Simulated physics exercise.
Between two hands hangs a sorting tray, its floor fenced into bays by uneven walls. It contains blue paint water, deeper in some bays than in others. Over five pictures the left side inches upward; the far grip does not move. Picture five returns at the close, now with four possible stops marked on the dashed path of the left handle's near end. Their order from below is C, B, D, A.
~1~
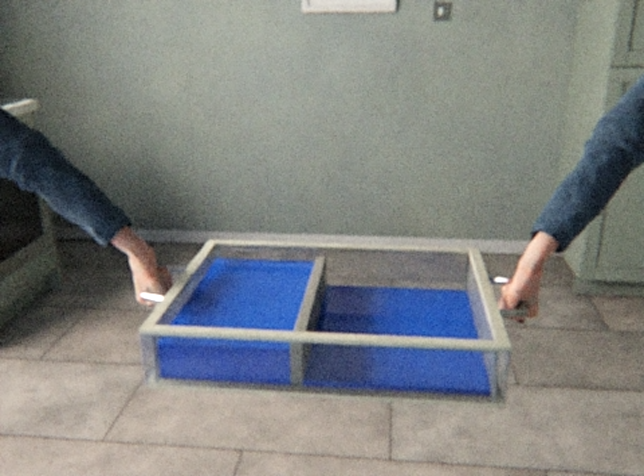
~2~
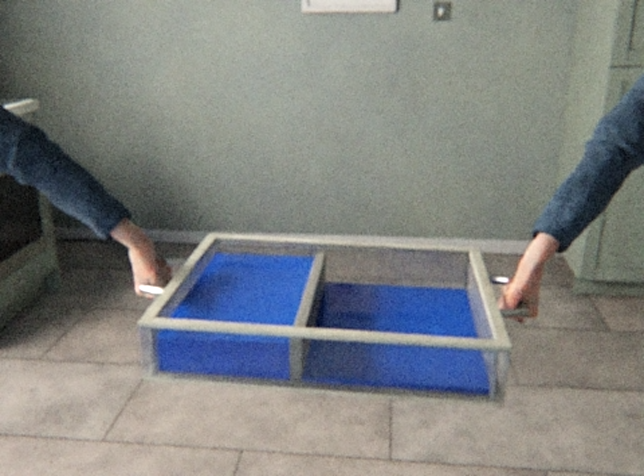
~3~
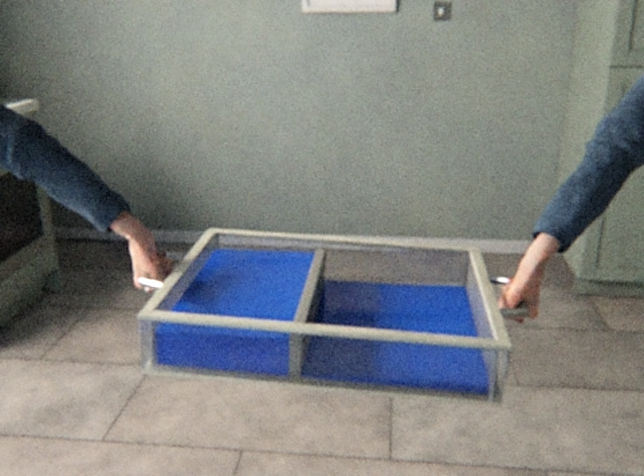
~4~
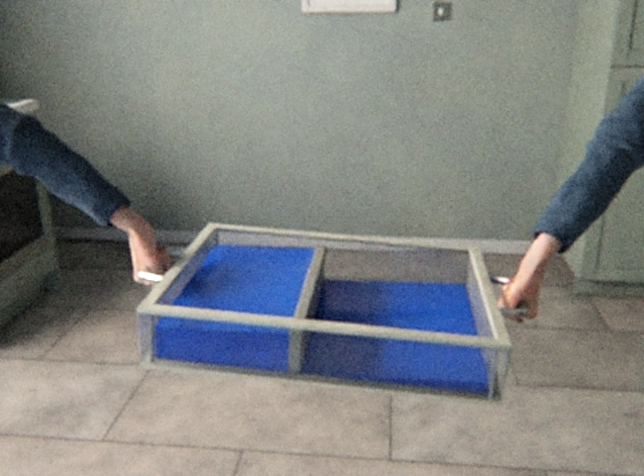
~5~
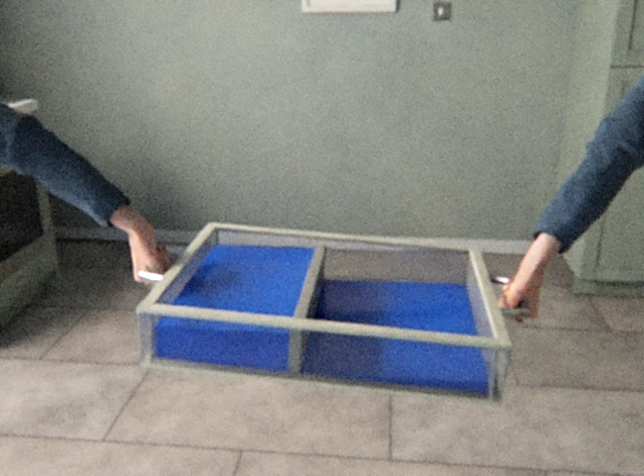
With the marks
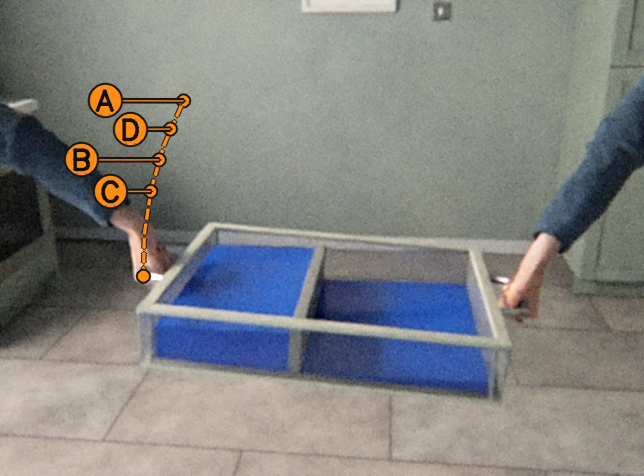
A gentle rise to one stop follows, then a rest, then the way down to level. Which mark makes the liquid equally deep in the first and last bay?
It is B.
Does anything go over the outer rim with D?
Yes.
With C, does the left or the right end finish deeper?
The left one.
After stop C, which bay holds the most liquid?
That is the left bay.
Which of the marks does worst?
Here it is stop A.
On the marked copy, A at (183, 100); B at (159, 159); C at (150, 191); D at (170, 129).
With A, the right end bay stands a little deeper than the other; about 26 % goes over the rim.
With B, the two end bays stand about equally deep; nothing spills.
With C, the left end bay stands much deeper than the other; nothing spills.
With D, the right end bay stands a little deeper than the other; about 11 % goes over the rim.
